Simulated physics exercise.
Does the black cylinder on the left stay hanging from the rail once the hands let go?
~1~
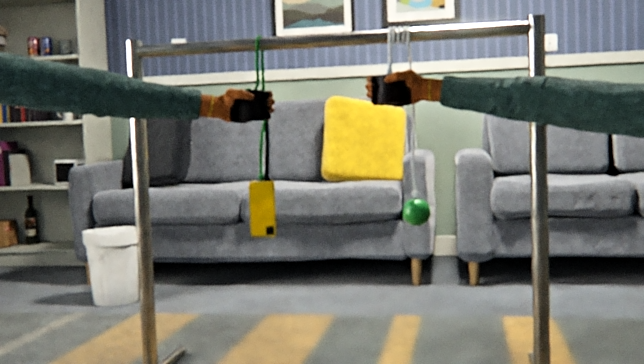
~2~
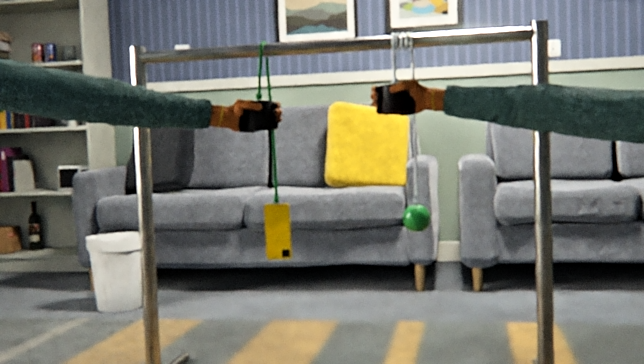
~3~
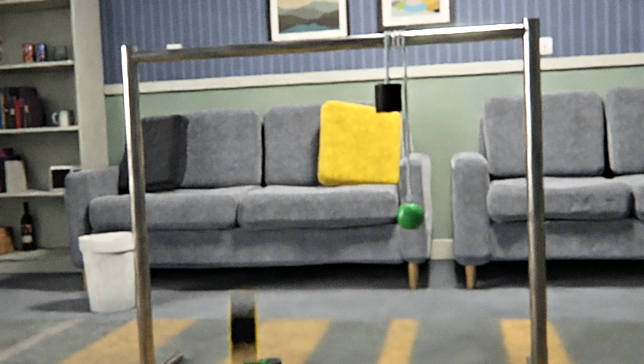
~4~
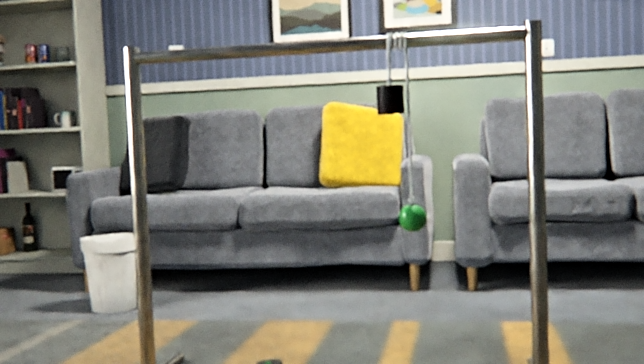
No, the left cylinder drops to the floor. Only the one on the right stays hanging from the rail.
